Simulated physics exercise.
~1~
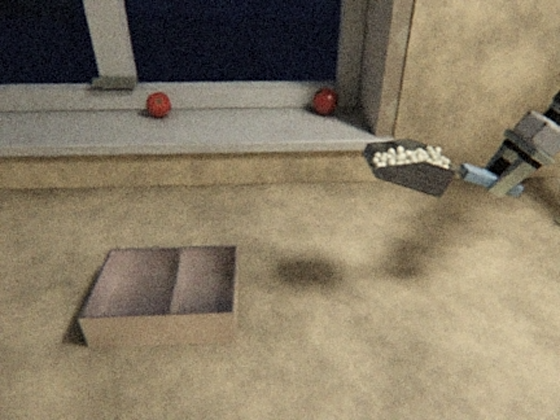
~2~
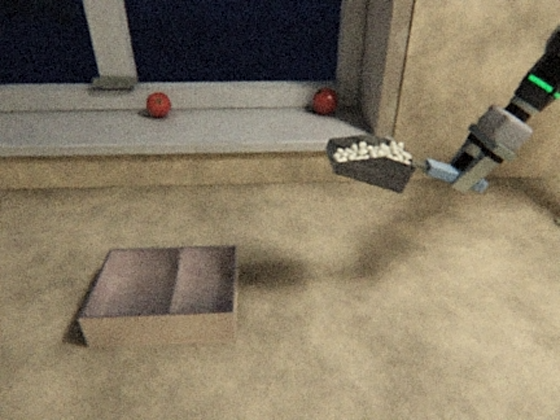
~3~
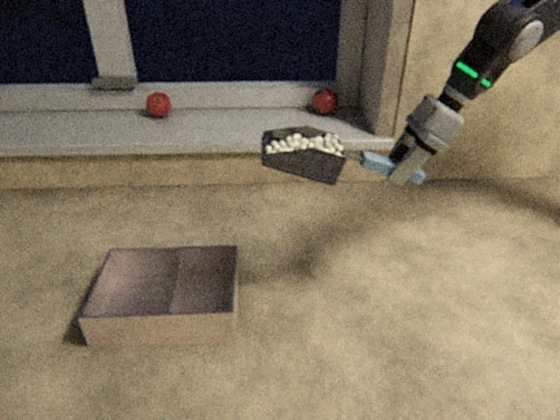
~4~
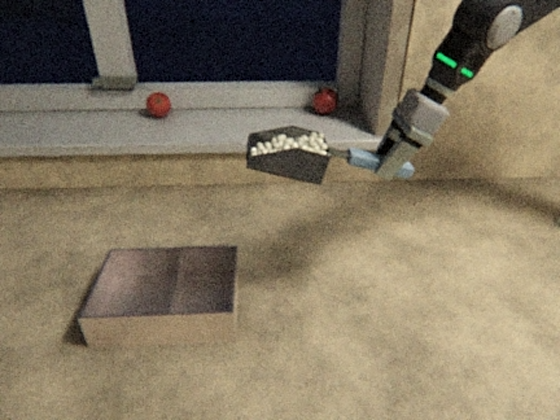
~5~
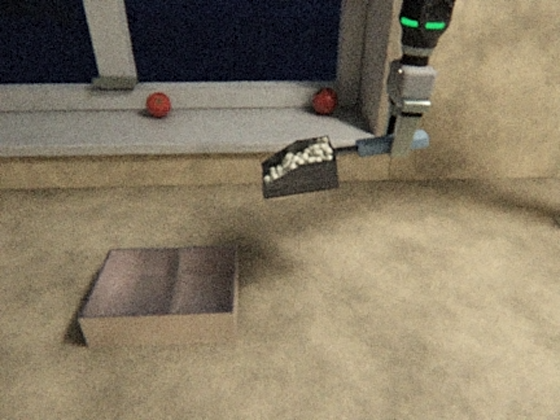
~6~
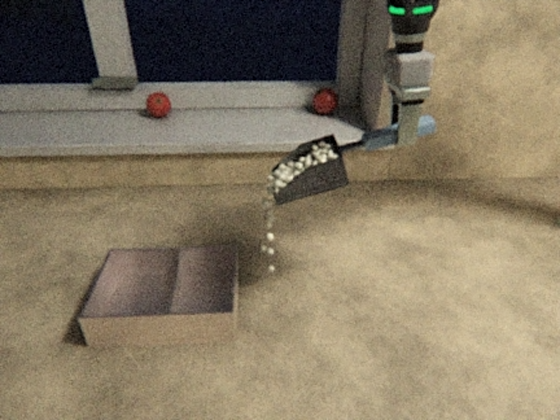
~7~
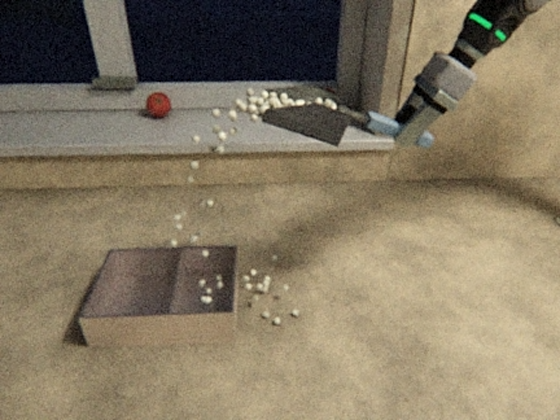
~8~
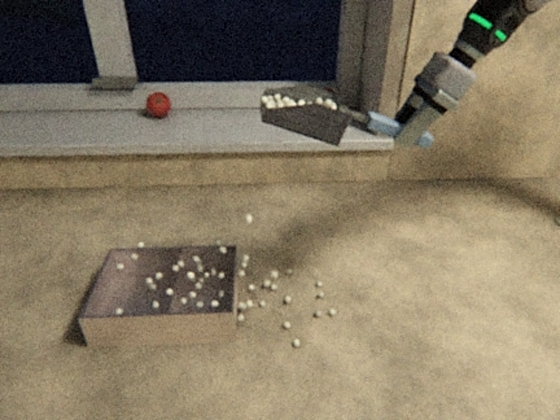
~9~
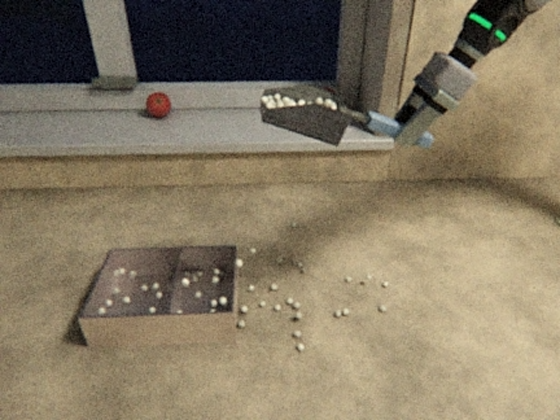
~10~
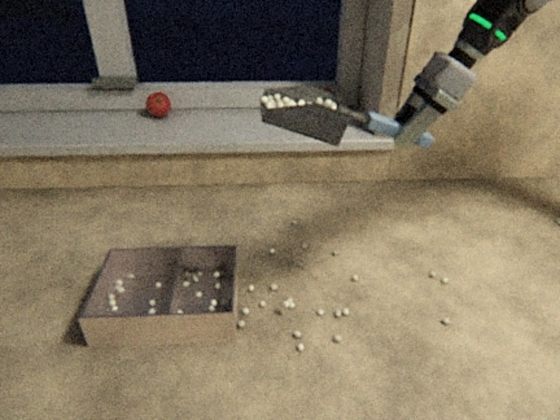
To begin with, a robot arm on the right holds a dark scoop heaped with small white beads, while an open, divided box sits on the table below a windowsill with two red, round objects. The arm carries the scoop left toward the box, then tips it so that a thin stream of beads starts to fall near the box's right edge. The scoop swings up and levels out, flinging more beads toward the box. They scatter into both parts and across the tabletop, some rolling away to the right. Finally the scoop hangs still, with many beads left in it.
